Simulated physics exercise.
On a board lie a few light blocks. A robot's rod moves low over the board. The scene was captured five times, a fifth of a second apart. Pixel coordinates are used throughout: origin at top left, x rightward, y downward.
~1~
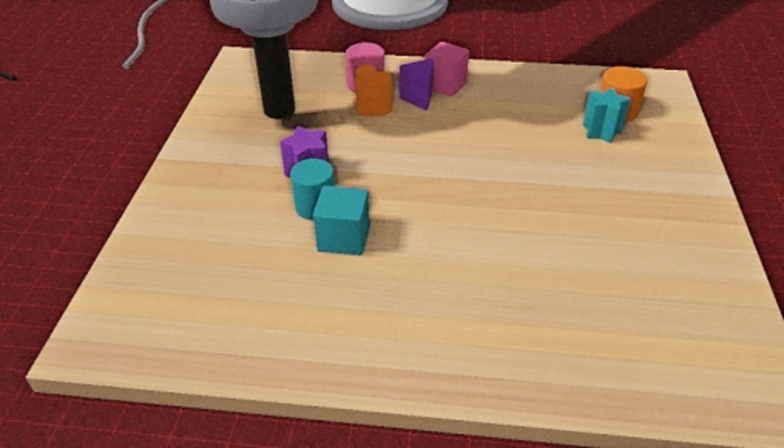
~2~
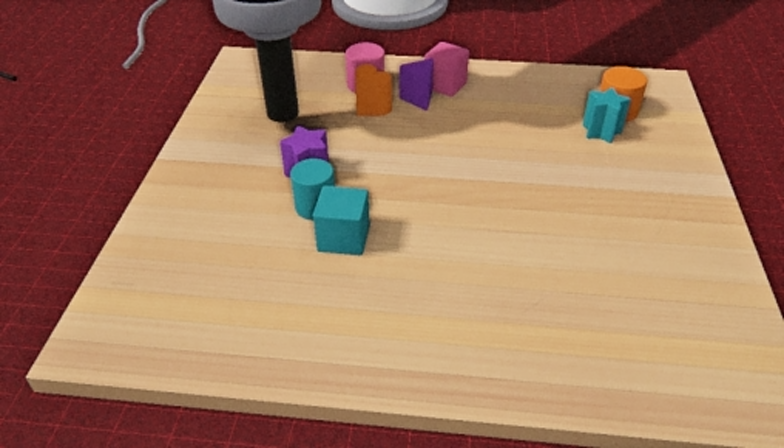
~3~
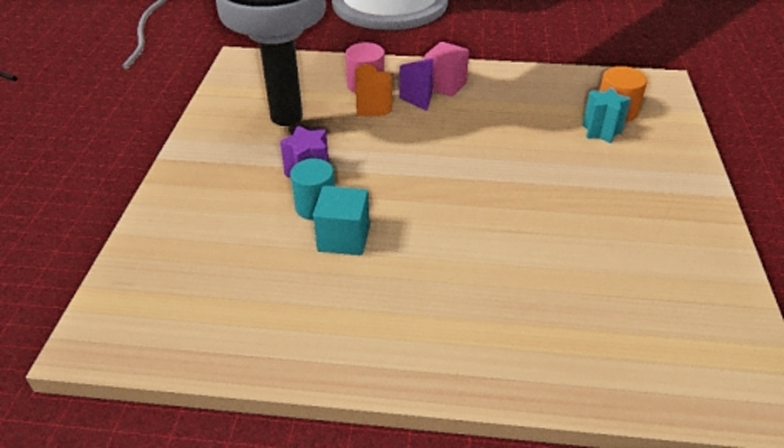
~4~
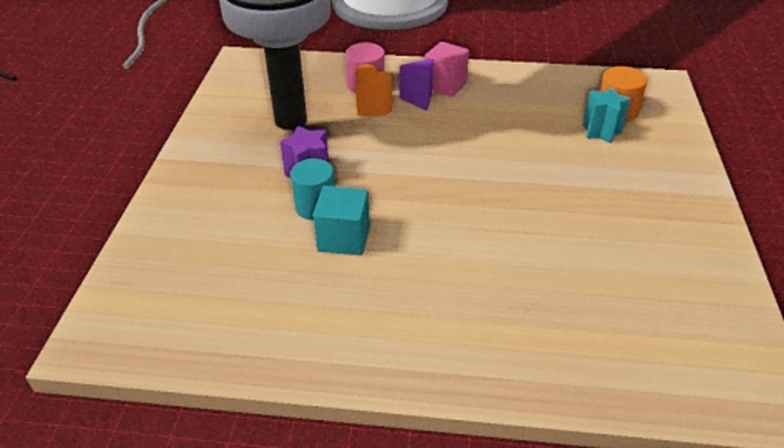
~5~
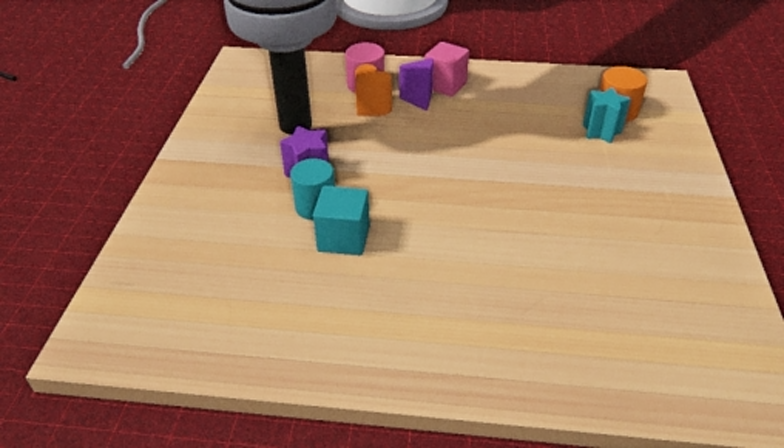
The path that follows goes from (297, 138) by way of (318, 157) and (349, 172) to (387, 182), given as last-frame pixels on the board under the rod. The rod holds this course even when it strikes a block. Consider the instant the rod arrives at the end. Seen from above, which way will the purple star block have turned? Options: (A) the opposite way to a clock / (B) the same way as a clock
The one that fits is B, the same way as a clock.
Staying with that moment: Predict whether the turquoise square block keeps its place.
If the rod follows that path, the turquoise square block stays in its place.
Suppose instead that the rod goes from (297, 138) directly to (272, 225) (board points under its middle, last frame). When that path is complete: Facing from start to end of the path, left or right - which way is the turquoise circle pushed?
Out to the left.
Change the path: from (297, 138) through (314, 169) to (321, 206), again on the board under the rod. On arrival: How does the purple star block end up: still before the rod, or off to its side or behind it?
I'd say the purple star block is still out in front of the rod at the end.
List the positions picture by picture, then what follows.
The first picture shows lower end of the rod at (280, 111), tops of blocks, purple star block at (305, 139), turquoise circle at (312, 171), turquoise square block at (341, 202).
The second picture shows rod at (283, 114), blocks as before.
The third picture shows rod at (287, 117), blocks as before.
The fourth picture shows rod at (291, 121), blocks as before.
The fifth picture shows rod at (296, 126), purple star block at (305, 139), turquoise circle at (312, 171), turquoise square block at (341, 202).
On the path given first. One third of the way, rod at (317, 145); purple star block at (305, 143).
Two thirds of the way, rod at (348, 159); purple star block at (313, 150), turned 35° clockwise; turquoise circle at (308, 177).
At the end, rod at (387, 169); purple star block at (313, 150), turned 35° clockwise; turquoise circle at (308, 177); turquoise square block not moved.
